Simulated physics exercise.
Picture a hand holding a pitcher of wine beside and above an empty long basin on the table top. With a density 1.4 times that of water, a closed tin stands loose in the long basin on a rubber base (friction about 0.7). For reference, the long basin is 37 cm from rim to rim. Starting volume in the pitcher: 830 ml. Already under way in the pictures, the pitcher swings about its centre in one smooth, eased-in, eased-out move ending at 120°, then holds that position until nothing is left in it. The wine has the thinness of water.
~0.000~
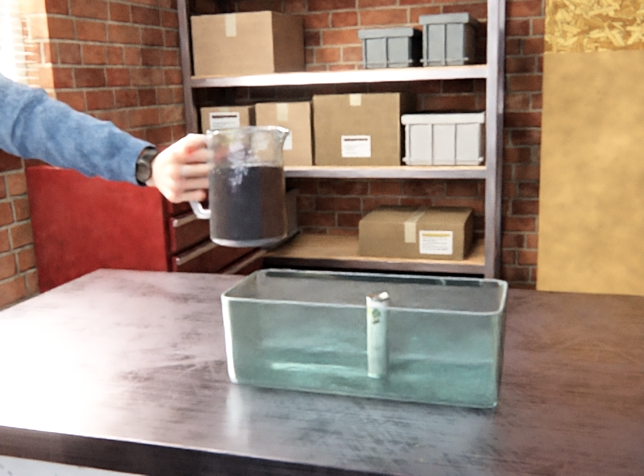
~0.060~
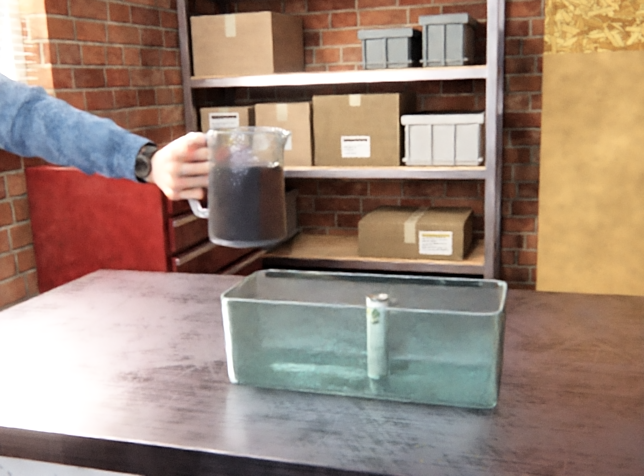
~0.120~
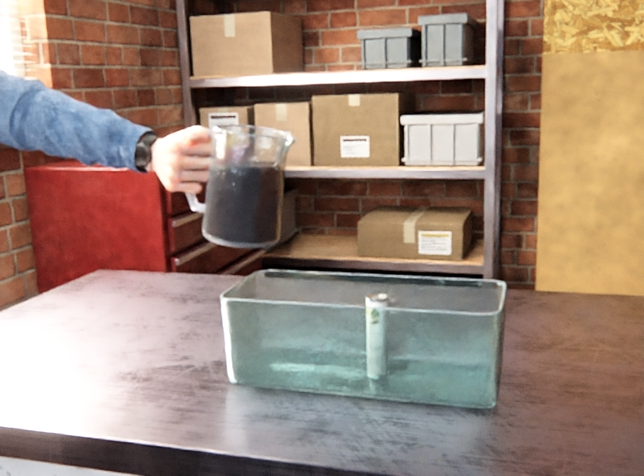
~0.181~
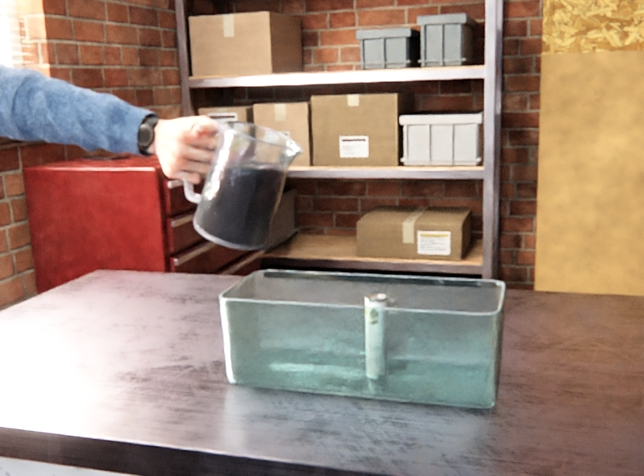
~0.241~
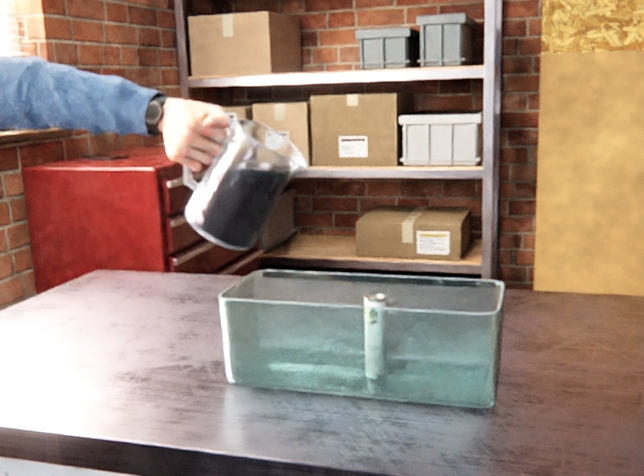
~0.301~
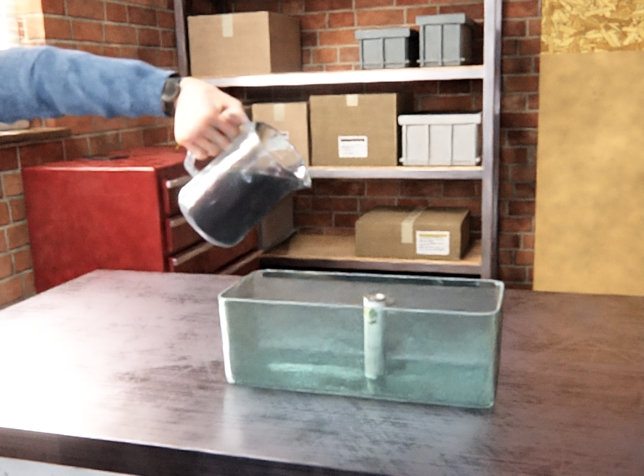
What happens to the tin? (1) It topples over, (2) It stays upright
2, it stays upright.
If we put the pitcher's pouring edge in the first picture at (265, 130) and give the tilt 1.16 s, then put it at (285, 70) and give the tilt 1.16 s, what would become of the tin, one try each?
Try 1: Still standing; try 2: Tipped over.
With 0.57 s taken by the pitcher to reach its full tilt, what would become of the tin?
Outcome - the tin stays erect.
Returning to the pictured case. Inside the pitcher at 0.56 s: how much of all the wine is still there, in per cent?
At that time about 62 in a hundred parts are still held.
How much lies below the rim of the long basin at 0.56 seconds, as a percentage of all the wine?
Roughly 14 per cent.
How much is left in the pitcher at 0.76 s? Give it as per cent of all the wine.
About 12 per cent.
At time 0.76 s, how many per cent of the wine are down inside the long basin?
The fraction sits near 74 in a hundred.
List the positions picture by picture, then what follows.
In the first frame, it leans 0°; its right rim is at (289, 131); the wine meets the walls at (215, 165) and (280, 165); the long basin's rim runs from (240, 284) to (504, 298); the tin's top is at (378, 300).
In the second frame, it leans 2°; its right rim is at (290, 133); the wine meets the walls at (216, 165) and (280, 165).
In the third frame, it leans 9°; its right rim is at (295, 139); the wine meets the walls at (216, 166) and (282, 166).
In the fourth frame, it leans 20°; its right rim is at (302, 151); the wine meets the walls at (212, 178) and (285, 167).
In the fifth frame, it leans 34°; its right rim is at (308, 167); the wine meets the walls at (202, 187) and (291, 171).
In the sixth frame, it leans 49°; its right rim is at (311, 186); the wine meets the walls at (193, 183) and (301, 178).
By 0.56 s the tilt is 112° and 62 per cent is still to pour; the tin stands where it began.
By 0.76 s the tilt is 120° and 12 per cent is still to pour; the tin stands where it began.
By 0.96 s the tilt is 120° and 0 per cent is still to pour; the tin stands where it began.
By 1.18 s the tilt is 120° and 0 per cent is still to pour; the tin stands where it began.
At rest the tin stands where it began.
